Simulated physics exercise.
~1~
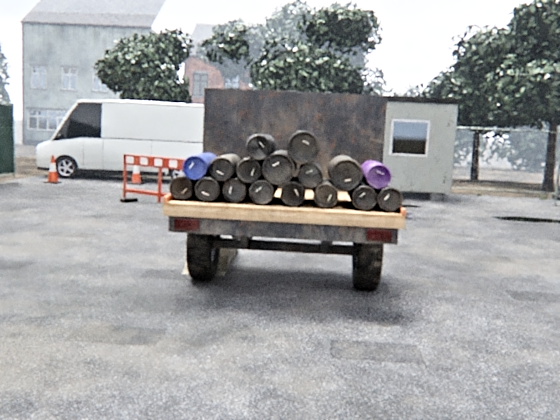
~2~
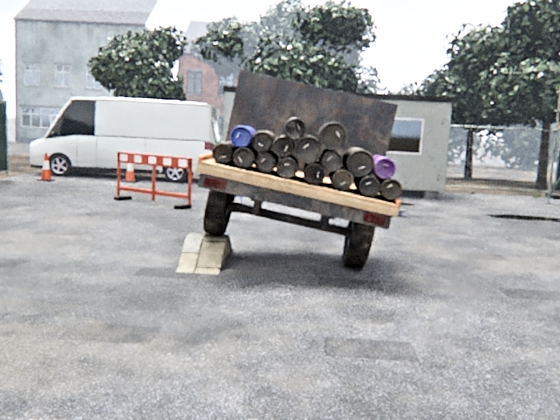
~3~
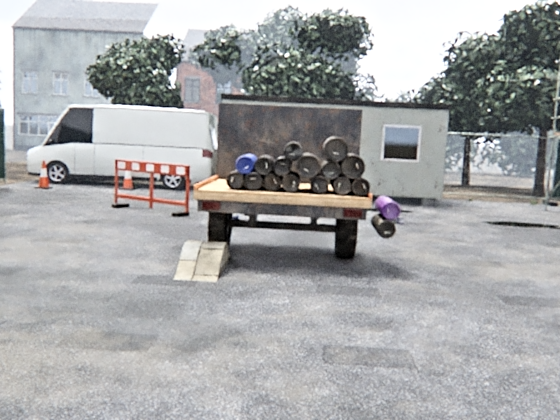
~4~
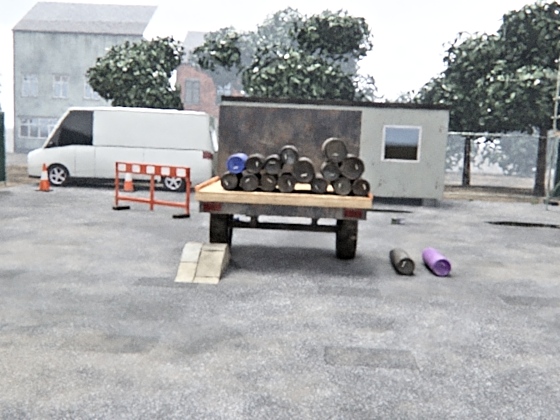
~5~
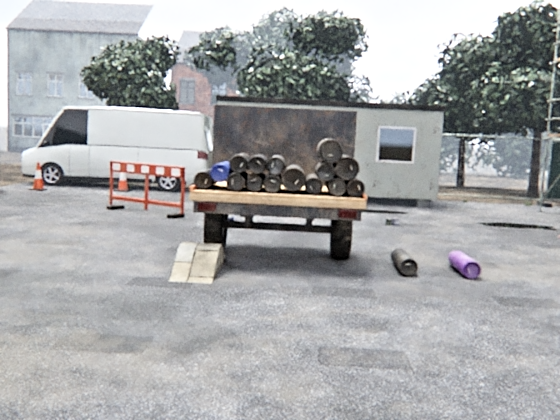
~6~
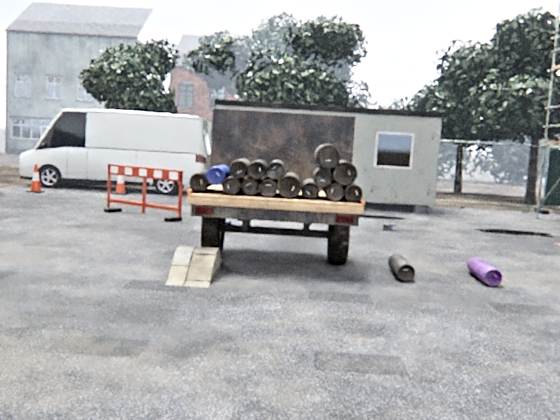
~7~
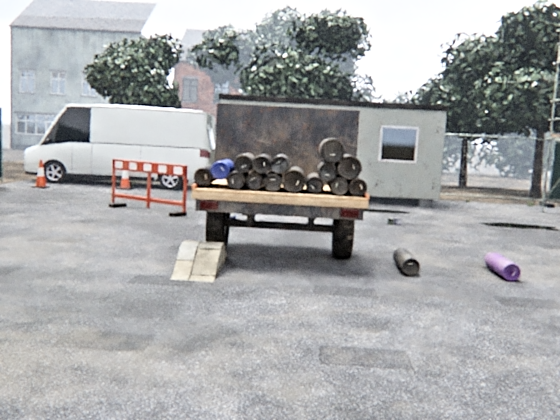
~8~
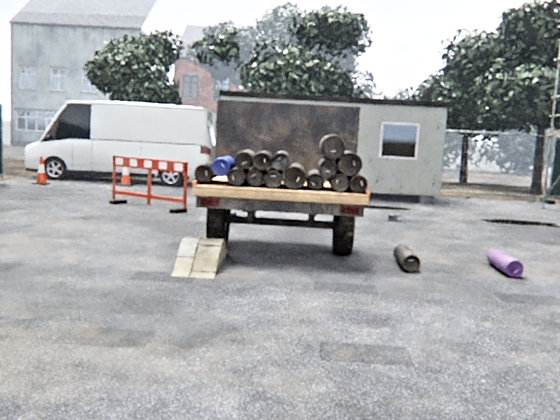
A flat farm trailer stacked with dark gas cylinders, a blue one on the left and a purple one on the right, stands in a grey yard, seen from behind by a slightly swaying camera. A white van, a red and white barrier and a low cabin stand beyond. The trailer's left wheel rides up a pale hump, tilting the deck to the right, and the load shifts that way. As it levels, the purple cylinder and a dark one drop off the right side. They roll apart on the ground, while the blue one stays aboard on the left.
